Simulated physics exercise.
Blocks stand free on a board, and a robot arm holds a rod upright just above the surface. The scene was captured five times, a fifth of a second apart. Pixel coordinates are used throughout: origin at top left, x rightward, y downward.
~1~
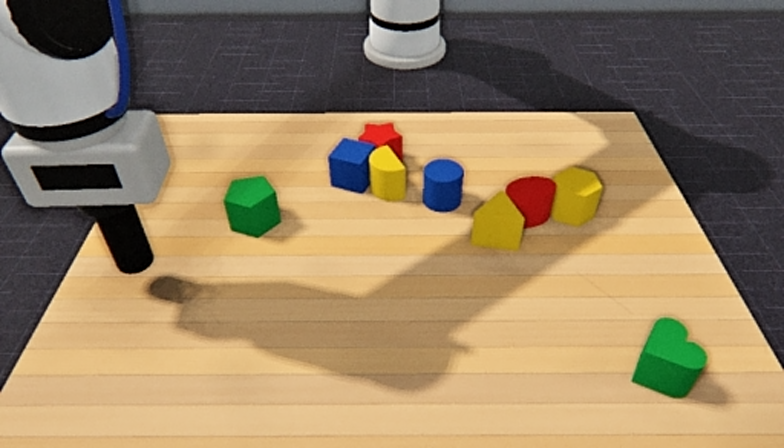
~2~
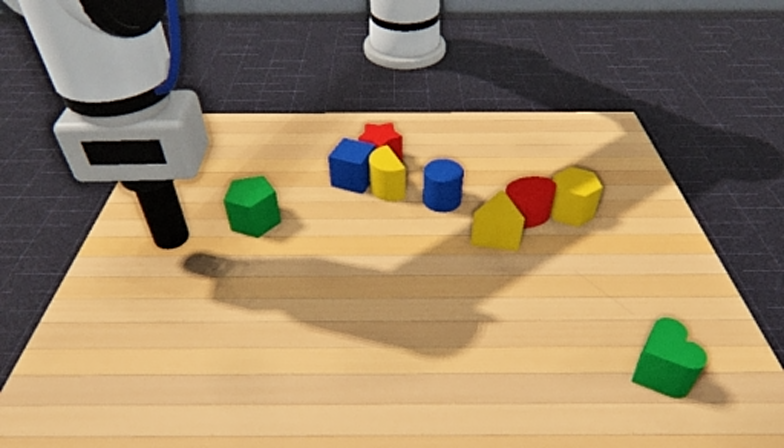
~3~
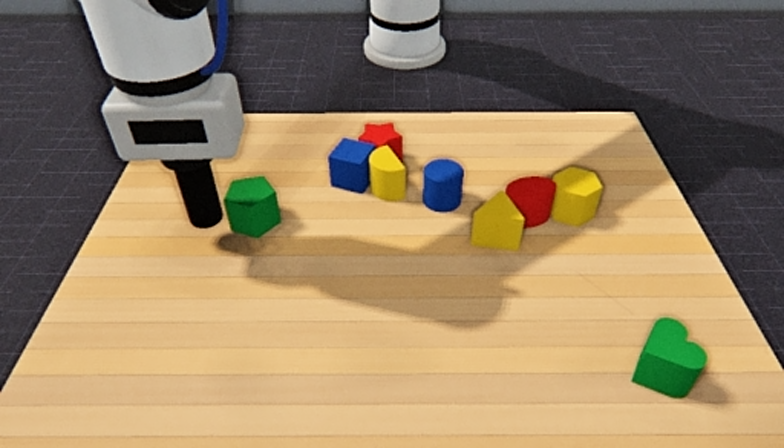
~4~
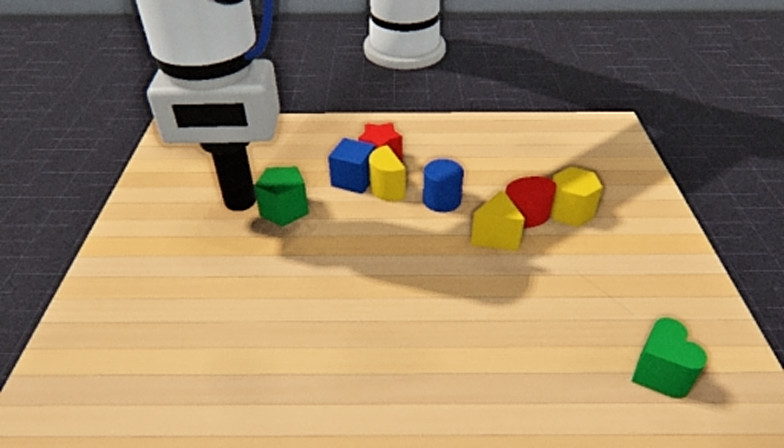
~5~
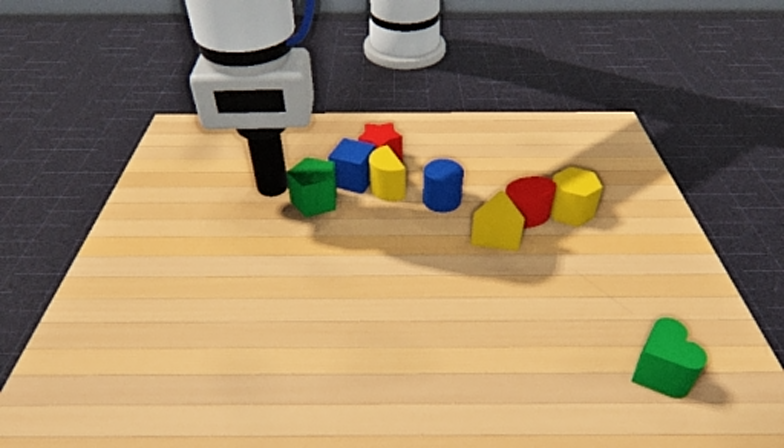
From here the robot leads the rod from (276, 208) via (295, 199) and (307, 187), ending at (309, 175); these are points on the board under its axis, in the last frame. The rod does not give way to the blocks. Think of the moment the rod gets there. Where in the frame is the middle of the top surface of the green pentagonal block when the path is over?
For the centre of its top, I'd go with (338, 159).
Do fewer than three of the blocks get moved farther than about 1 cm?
Going by the path, no.
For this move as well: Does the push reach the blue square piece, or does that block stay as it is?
The blue square piece will be pushed away from where it stands.
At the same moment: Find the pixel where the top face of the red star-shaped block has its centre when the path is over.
The spot you're after is about (396, 126) in the image.
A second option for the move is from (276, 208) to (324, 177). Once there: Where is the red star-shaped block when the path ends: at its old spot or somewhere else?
The block you're asking about gets moved.
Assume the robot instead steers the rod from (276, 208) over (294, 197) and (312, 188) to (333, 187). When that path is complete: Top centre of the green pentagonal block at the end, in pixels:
My best guess is (367, 158).
What follows on the original path. Halfway along, rod (300, 175); green pentagonal block (336, 163), turned 25° clockwise; blue square piece (361, 144), turned 15° clockwise; red star-shaped block (389, 129).
At the end, rod (307, 156); green pentagonal block (339, 159), turned 45° clockwise; blue square piece (369, 140), turned 15° clockwise; red star-shaped block (396, 126); yellow D-shaped block (390, 159), turned 15° clockwise.
